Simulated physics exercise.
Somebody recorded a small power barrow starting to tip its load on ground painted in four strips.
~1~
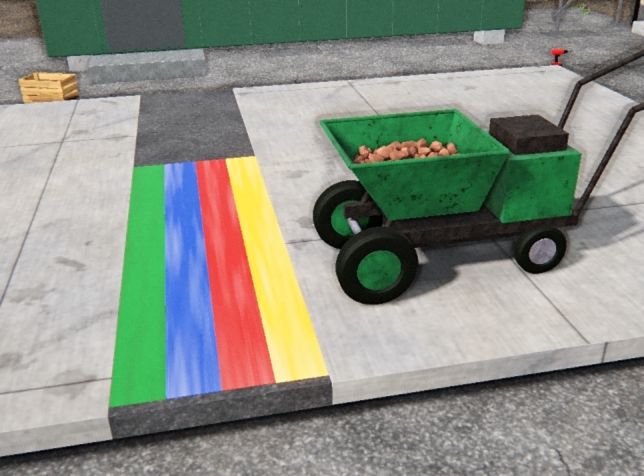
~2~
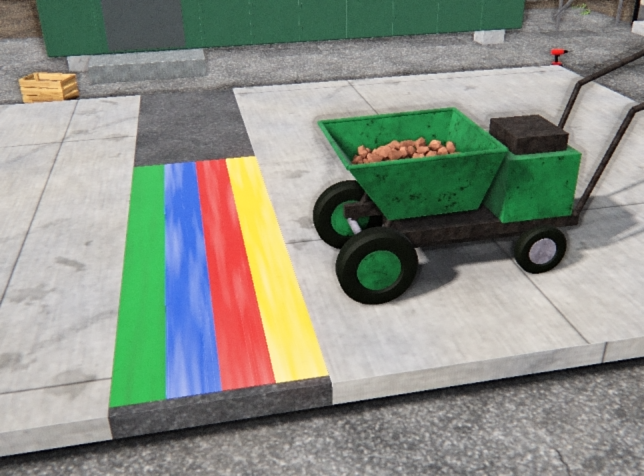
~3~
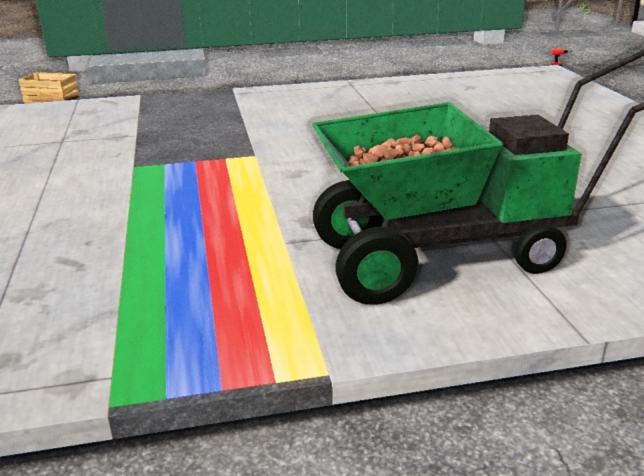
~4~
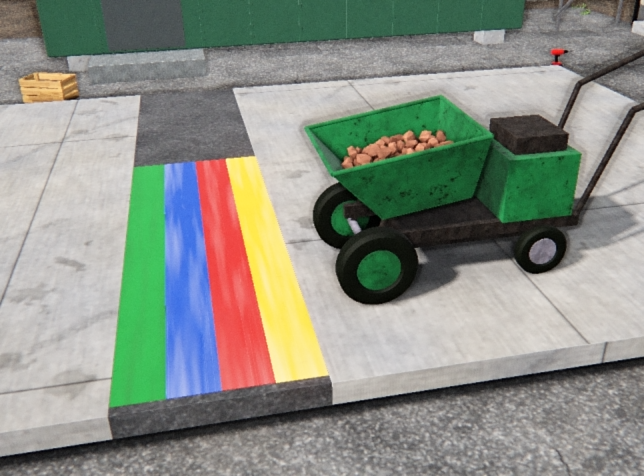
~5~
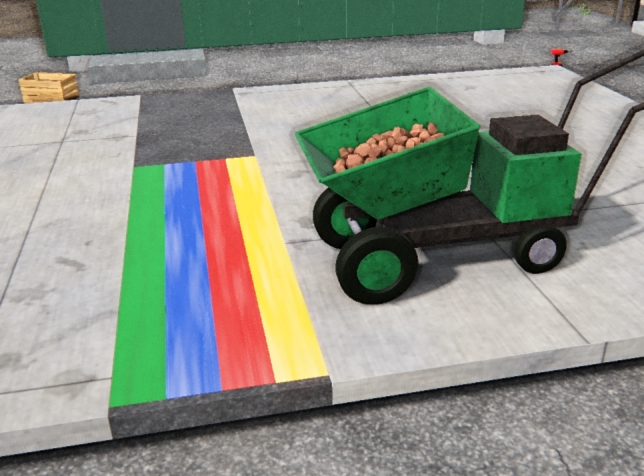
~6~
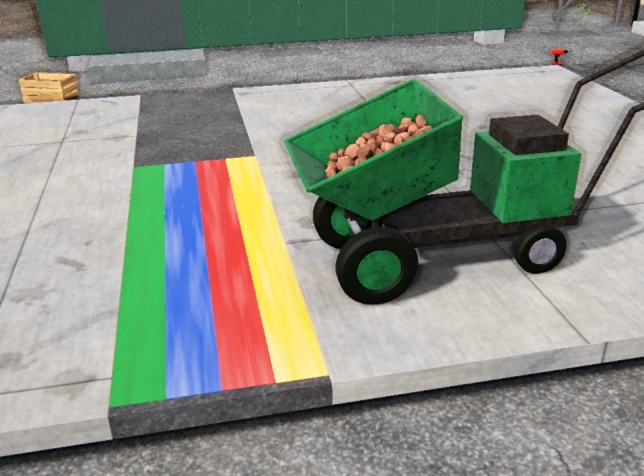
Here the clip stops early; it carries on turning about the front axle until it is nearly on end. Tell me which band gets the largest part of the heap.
I would say the red band gets the largest part.
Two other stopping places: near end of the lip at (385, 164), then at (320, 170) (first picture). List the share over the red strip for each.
First spot: About 40 percent; second spot: About 20 percent.
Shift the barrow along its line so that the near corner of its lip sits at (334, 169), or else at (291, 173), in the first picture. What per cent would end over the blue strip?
Position 1: Near 30 %; position 2: Near 50 %.
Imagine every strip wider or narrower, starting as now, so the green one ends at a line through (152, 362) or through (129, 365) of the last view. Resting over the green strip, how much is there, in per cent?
Near 20 % and 10 %.
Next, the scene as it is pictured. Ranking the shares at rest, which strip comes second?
Behind the top strip comes that blue strip.
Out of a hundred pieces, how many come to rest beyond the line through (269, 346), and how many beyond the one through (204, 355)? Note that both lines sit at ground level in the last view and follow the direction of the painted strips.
First roughly 90 percent, then 30 percent.
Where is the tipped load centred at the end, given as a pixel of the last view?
About (221, 286).
Soon, skip tipped steeply; all in the skip.
A while on, skip tipped right over; most in the skip; a small part over the red strip.
Towards the end, skip tipped right over; a small part in the skip; a small part over the yellow strip; about half over the red strip; about a quarter over the blue strip; a small part over the green strip; a stray few off the paint.
Finally, skip tipped right over; a small part in the skip; a small part over the yellow strip; about half over the red strip; about a quarter over the blue strip; a small part over the green strip; a stray few off the paint.
